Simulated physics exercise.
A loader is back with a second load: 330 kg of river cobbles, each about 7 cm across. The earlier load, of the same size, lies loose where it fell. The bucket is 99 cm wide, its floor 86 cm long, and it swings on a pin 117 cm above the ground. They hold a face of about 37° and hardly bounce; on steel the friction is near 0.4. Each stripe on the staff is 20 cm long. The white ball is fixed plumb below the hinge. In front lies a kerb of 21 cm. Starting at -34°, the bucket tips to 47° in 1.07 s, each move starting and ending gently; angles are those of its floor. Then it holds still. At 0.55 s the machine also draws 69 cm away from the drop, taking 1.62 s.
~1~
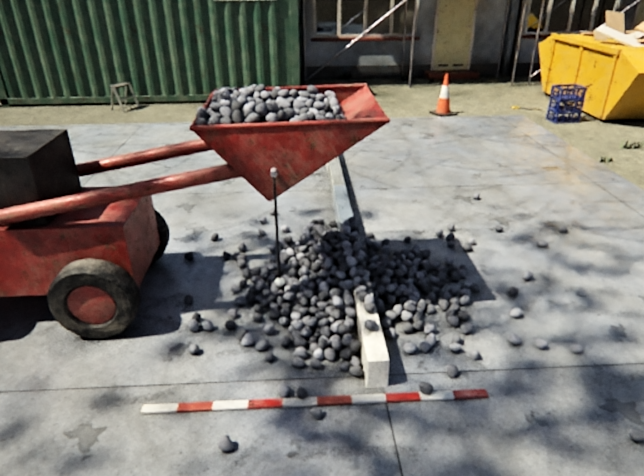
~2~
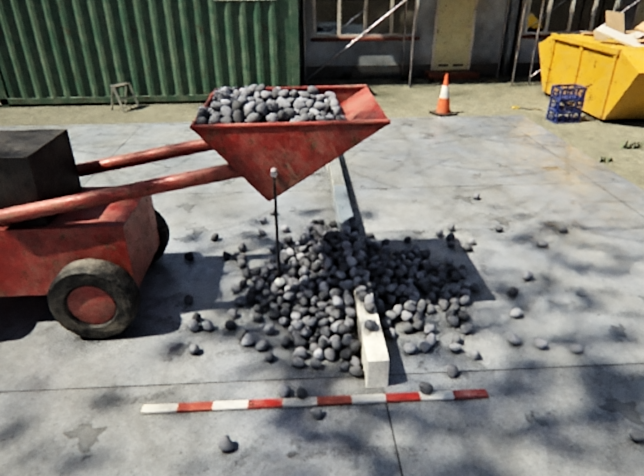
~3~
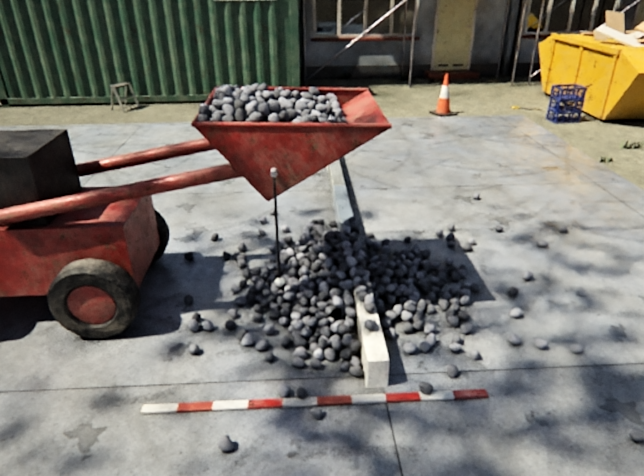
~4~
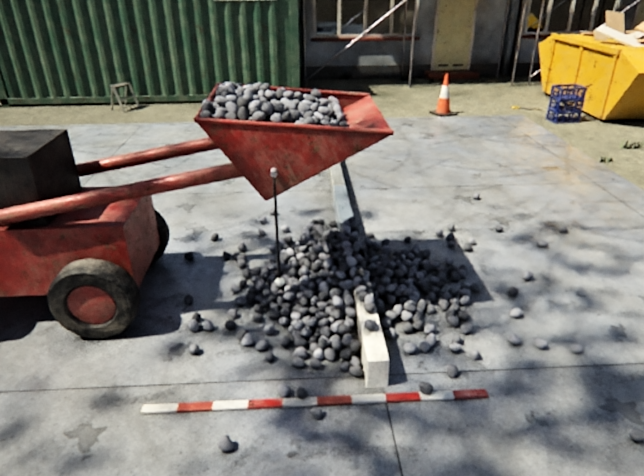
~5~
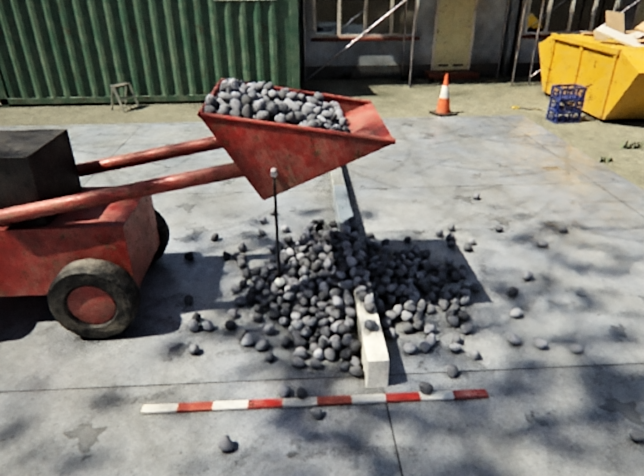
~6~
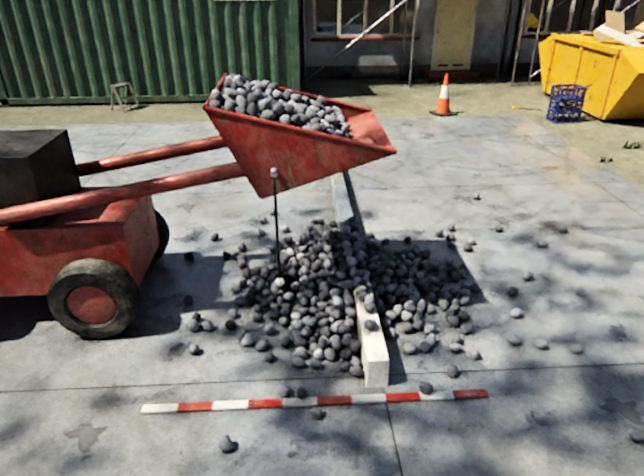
The video shows a red machine holding a bucket of grey stones above a loose pile lying across a low kerb; the bucket slowly tilts, its left side rising slightly, while the machine and the pile stay still.
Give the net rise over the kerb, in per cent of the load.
About 42 per cent.
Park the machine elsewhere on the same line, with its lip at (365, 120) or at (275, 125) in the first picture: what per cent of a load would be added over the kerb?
About 20 and 0 per cent.
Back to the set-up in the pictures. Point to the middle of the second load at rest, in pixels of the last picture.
Around (337, 277).
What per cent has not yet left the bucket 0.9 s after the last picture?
About 20 per cent.
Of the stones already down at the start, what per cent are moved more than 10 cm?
Roughly 20 per cent of them.
Then, 0.5 s after the last picture the floor is at 34°; in per cent of one load, 96 in the bucket, 77 on this side of the kerb, 27 over the kerb; the foremost stones are at (534, 266).
Then, 0.9 s after the last picture the floor is at 47°; in per cent of one load, 22 in the bucket, 127 on this side of the kerb, 51 over the kerb; the foremost stones are at (534, 266).
Then, 2.3 s after the last picture the floor is at 47°; in per cent of one load, 0 in the bucket, 132 on this side of the kerb, 69 over the kerb; the foremost stones are at (512, 232).
Then, 4.7 s after the last picture the floor is at 47°; in per cent of one load, 0 in the bucket, 132 on this side of the kerb, 69 over the kerb; the foremost stones are at (512, 232). Net gain over the kerb, 42.
